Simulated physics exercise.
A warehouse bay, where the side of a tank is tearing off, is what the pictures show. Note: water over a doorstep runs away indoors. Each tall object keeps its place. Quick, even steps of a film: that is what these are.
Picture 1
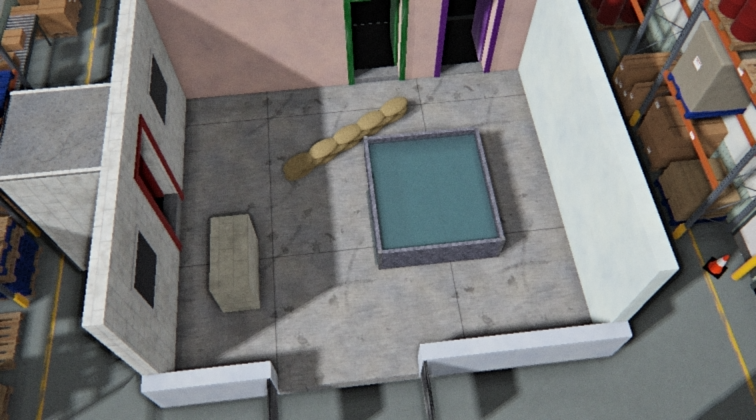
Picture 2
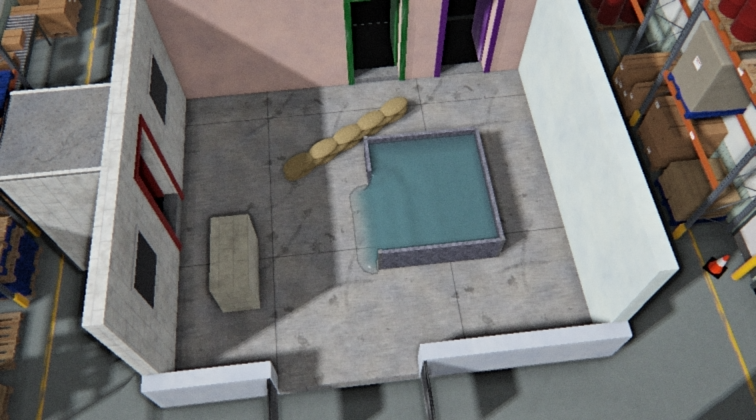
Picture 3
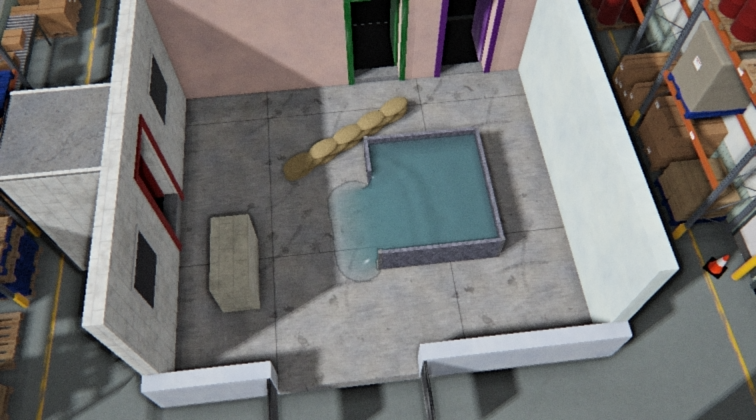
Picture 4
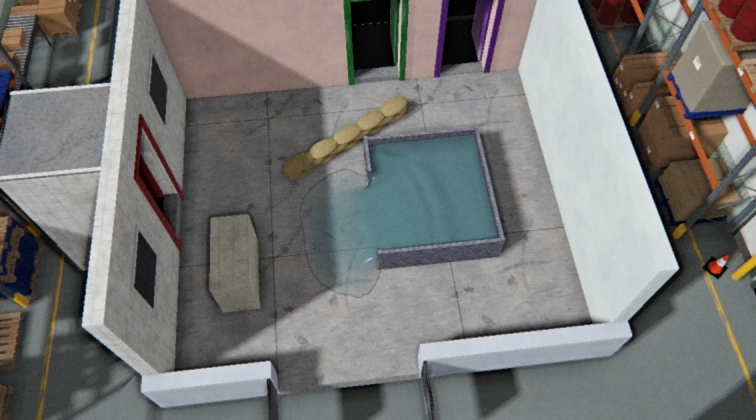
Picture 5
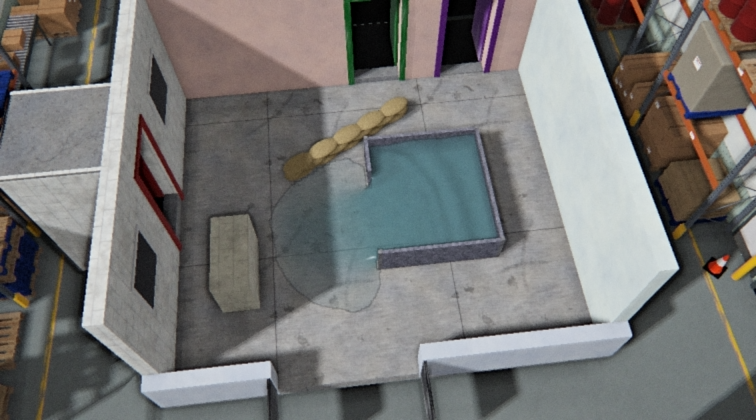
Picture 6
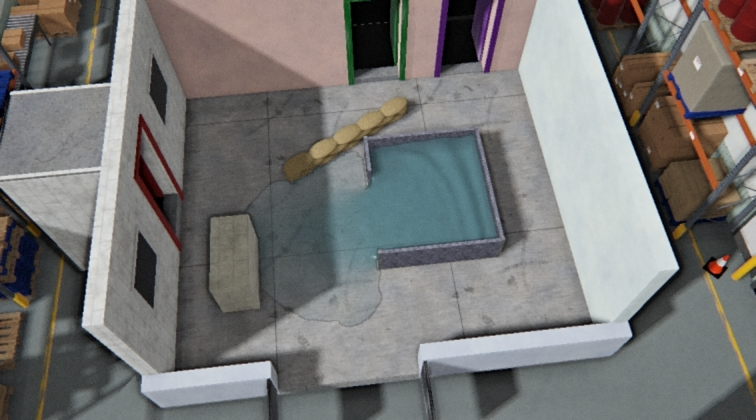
Water pours from the tank's open left side and spreads across the floor toward the block.
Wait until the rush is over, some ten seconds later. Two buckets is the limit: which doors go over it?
The red door stays within two buckets; the purple door stays within two buckets; the green door stays within two buckets.
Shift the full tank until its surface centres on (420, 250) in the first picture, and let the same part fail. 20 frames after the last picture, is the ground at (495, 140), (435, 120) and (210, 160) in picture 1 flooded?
I'd say still dry for the first, still dry for the second and swamped for the third.
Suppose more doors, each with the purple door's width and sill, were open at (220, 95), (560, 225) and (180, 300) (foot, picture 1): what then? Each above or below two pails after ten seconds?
First tops the limit, then falls short, then tops the limit.
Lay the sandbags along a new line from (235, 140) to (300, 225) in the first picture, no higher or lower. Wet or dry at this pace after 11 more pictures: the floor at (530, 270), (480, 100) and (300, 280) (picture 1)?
First point still bare, second still bare, third inundated.
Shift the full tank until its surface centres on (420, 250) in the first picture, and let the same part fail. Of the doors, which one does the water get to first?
First: The red-painted one.
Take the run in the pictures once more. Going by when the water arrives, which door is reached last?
It is the purple one.
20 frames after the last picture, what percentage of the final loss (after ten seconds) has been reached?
It comes to around 30 per cent.
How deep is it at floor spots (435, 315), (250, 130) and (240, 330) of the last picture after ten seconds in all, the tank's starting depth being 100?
Taking the places in turn, I get roughly 2, 16 and 10 percent.
A moment on, water covers 25 % of the floor; the red door wet at the sill, nothing in, the purple door not reached, the green door not reached.
Next, water covers 35 % of the floor; the red door wet at the sill, nothing in, the purple door not reached, the green door not reached.
Then, water covers 45 % of the floor; the red door wet at the sill, nothing in, the purple door not reached, the green door not reached.
Later, water covers 60 % of the floor; the red door wet at the sill, nothing in, the purple door wet at the sill, nothing in, the green door wet at the sill, nothing in.
In the end, water covers 80 % of the floor; the red door wet at the sill, nothing in, the purple door wet at the sill, nothing in, the green door wet at the sill, nothing in.
